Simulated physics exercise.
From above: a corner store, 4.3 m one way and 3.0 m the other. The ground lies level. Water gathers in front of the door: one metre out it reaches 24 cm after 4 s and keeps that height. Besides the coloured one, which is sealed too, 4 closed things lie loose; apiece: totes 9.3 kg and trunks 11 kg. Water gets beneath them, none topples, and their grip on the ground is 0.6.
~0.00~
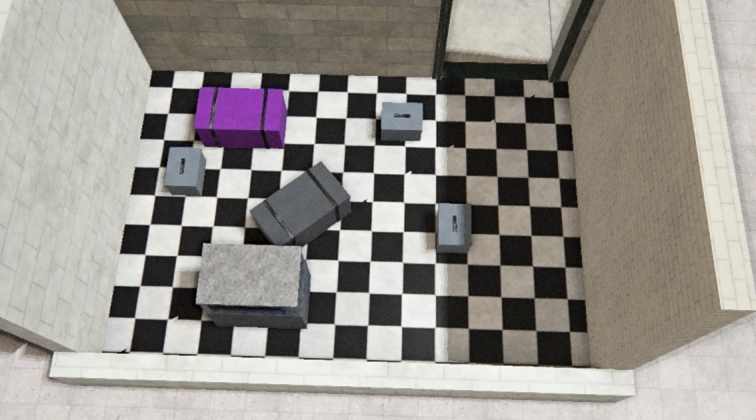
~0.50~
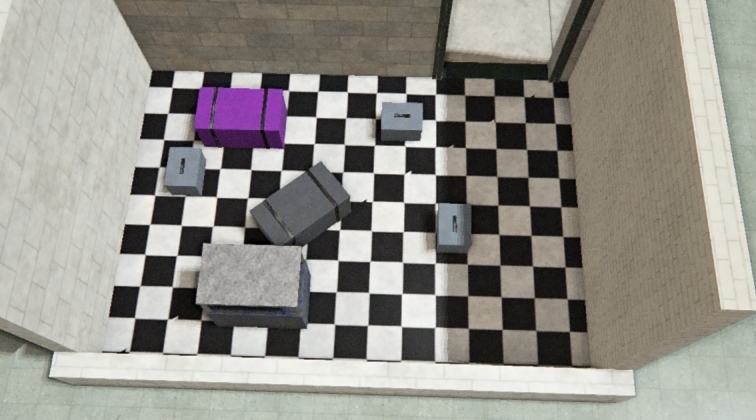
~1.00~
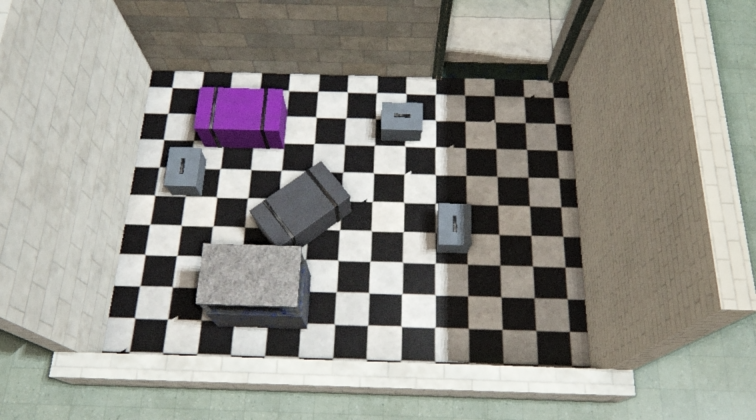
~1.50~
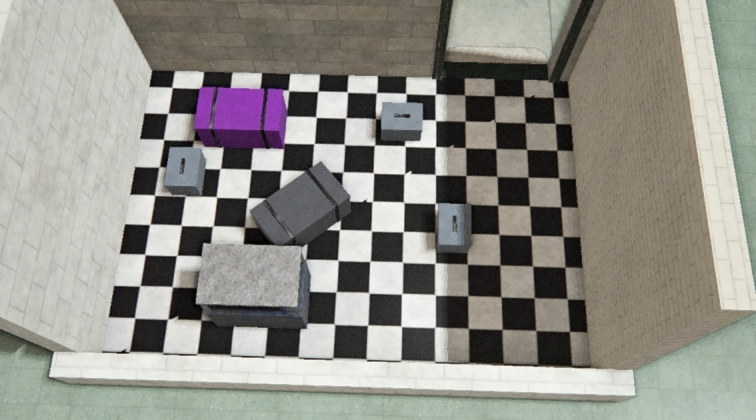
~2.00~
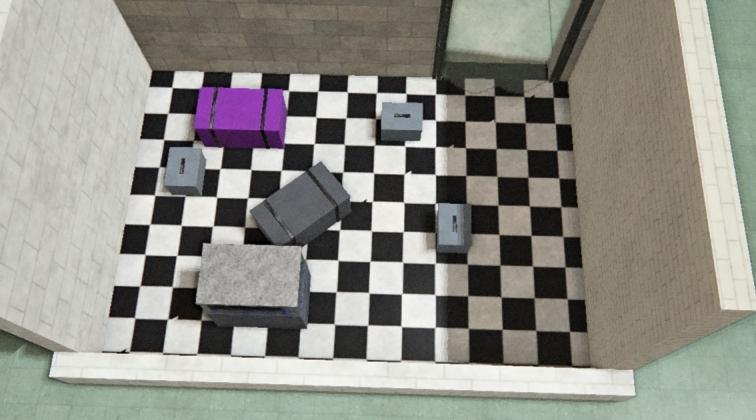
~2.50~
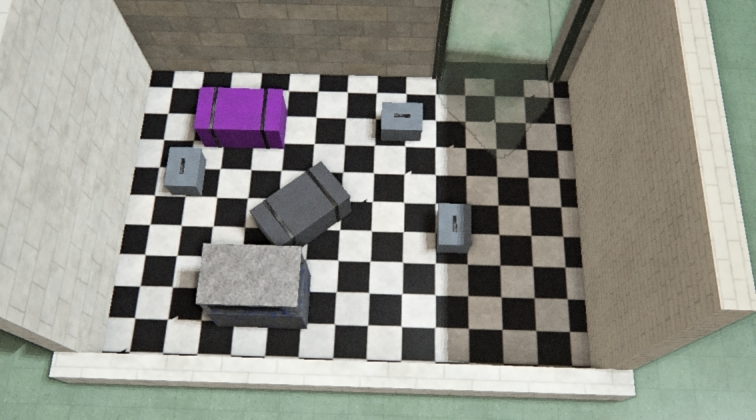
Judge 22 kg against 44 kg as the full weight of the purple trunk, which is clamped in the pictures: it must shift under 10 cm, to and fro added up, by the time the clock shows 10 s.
Verdict: Only the higher weight holds it.
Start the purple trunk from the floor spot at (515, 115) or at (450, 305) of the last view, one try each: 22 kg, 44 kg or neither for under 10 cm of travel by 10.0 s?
In that order: Neither is enough; neither is enough.
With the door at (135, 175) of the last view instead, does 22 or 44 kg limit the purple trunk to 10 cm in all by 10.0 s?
Then only the higher weight holds it.
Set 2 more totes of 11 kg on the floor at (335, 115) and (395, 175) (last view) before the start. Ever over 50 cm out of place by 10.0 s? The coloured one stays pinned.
In that order: Short of it, short of it.
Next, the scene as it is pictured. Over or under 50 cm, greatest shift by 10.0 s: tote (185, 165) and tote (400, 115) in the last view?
In that order: More, under.
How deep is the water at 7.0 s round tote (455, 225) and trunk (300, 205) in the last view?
About 13 and 3 cm.
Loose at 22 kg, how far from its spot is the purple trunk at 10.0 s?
About 20 cm.
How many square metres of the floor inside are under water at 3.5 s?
Some 3.0 m2.
After 3.5 s the purple trunk would be 0 cm from its start with 22 kg and 0 cm from its start with 44 kg; 0 cm of water round it then.
After 4.5 s the purple trunk would be 0 cm from its start with 22 kg and 0 cm from its start with 44 kg; 0 cm of water round it then.
After 7.0 s the purple trunk would be 0 cm from its start with 22 kg and 0 cm from its start with 44 kg; 1 cm of water round it then.
After 10.0 s the purple trunk would be 21 cm from its start with 22 kg and 1 cm from its start with 44 kg; 9 cm of water round it then.
